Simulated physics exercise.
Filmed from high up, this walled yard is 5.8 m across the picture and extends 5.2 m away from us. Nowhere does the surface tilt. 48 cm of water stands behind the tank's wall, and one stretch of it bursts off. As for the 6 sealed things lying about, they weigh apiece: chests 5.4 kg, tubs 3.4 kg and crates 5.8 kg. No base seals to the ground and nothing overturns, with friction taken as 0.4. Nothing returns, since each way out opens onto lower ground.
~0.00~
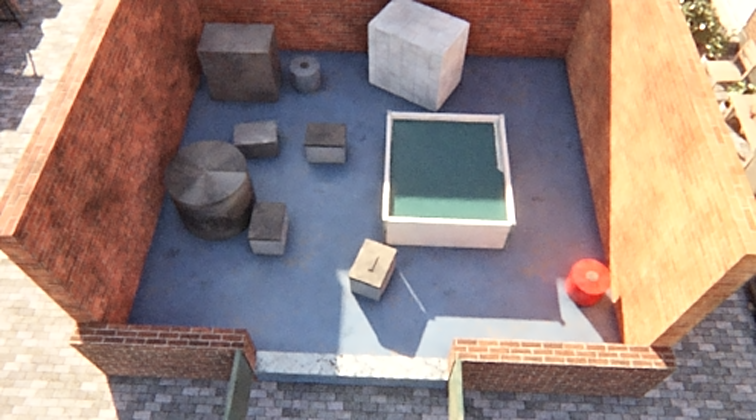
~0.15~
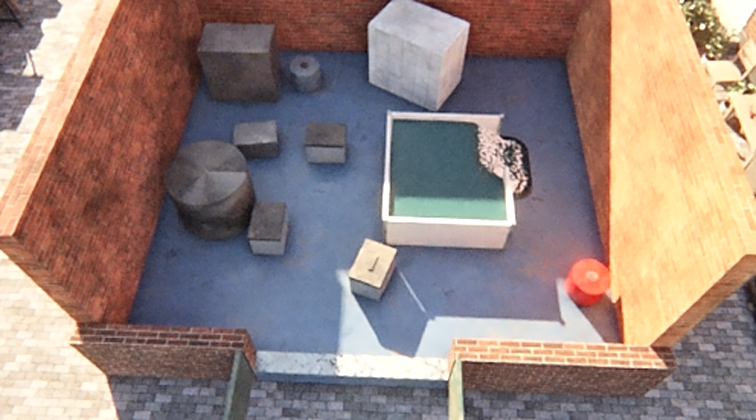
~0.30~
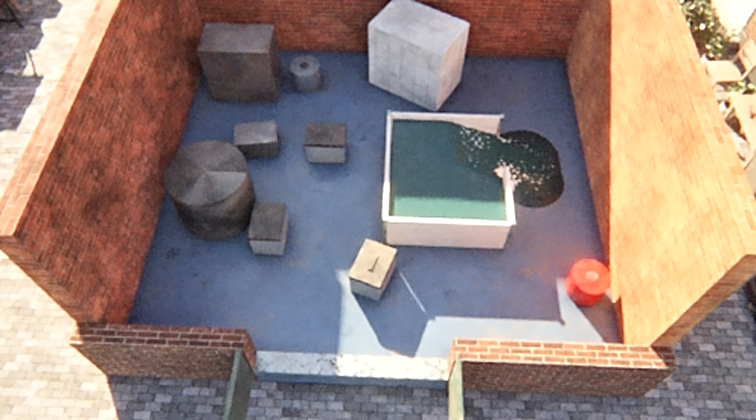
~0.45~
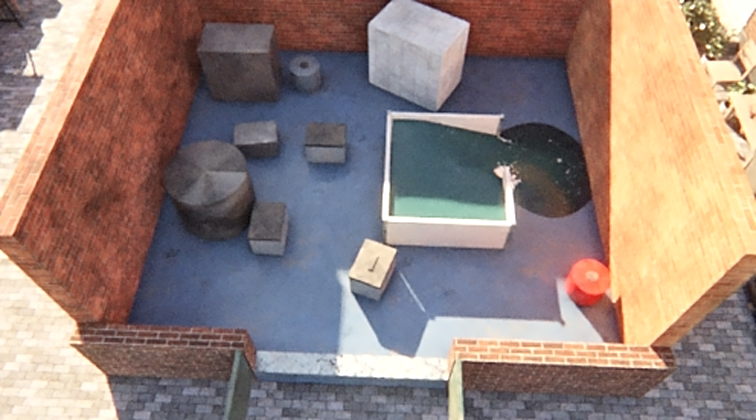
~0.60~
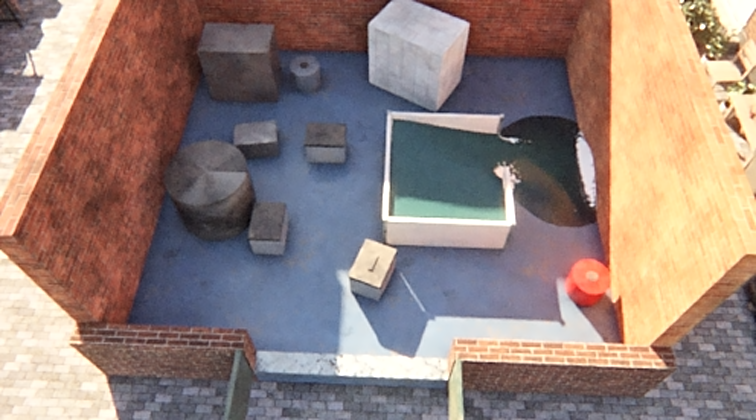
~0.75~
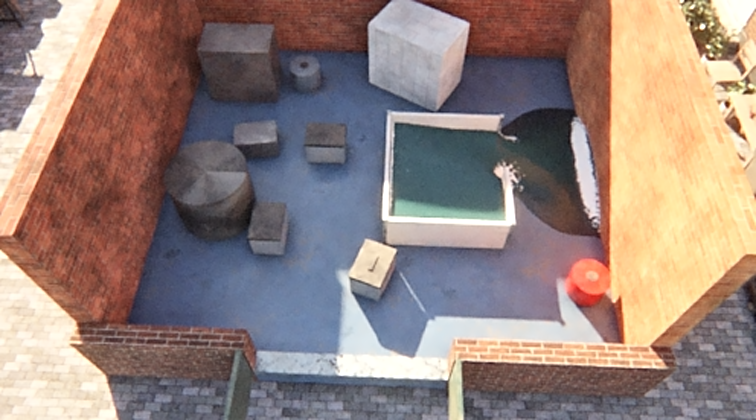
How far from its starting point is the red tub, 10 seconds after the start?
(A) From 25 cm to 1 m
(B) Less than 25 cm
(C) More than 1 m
Answer: C.
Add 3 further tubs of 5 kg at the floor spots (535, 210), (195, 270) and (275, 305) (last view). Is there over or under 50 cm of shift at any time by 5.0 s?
First within, then within, then within.
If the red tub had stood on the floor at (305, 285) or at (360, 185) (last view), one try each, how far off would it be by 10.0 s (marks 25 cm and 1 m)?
At the first spot it winds up far off; at the second it keeps its position.
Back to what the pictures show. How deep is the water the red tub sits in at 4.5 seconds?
About 4 cm.
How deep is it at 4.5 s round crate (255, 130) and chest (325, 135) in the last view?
Some 0 cm at the first, some 0 cm at the second.
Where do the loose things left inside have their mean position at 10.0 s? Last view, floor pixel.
Averaged position, last view: Near pixel (290, 166).
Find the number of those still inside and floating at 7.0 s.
0.
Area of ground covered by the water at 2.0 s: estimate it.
I'd estimate close to 8.5 m2.
After 2.0 s the red tub is near (574, 315), 0.6 m from its start, aground; 0 of 6 are out; 0 afloat.
After 4.5 s the red tub is near (381, 266), 2.5 m from its start, afloat; 0 of 6 are out; 1 afloat.
After 7.0 s the red tub is near (342, 212), 3.1 m from its start, aground; 0 of 6 are out; 0 afloat.
After 10.0 s the red tub is near (343, 181), 3.3 m from its start, aground; 0 of 6 are out; 1 afloat.
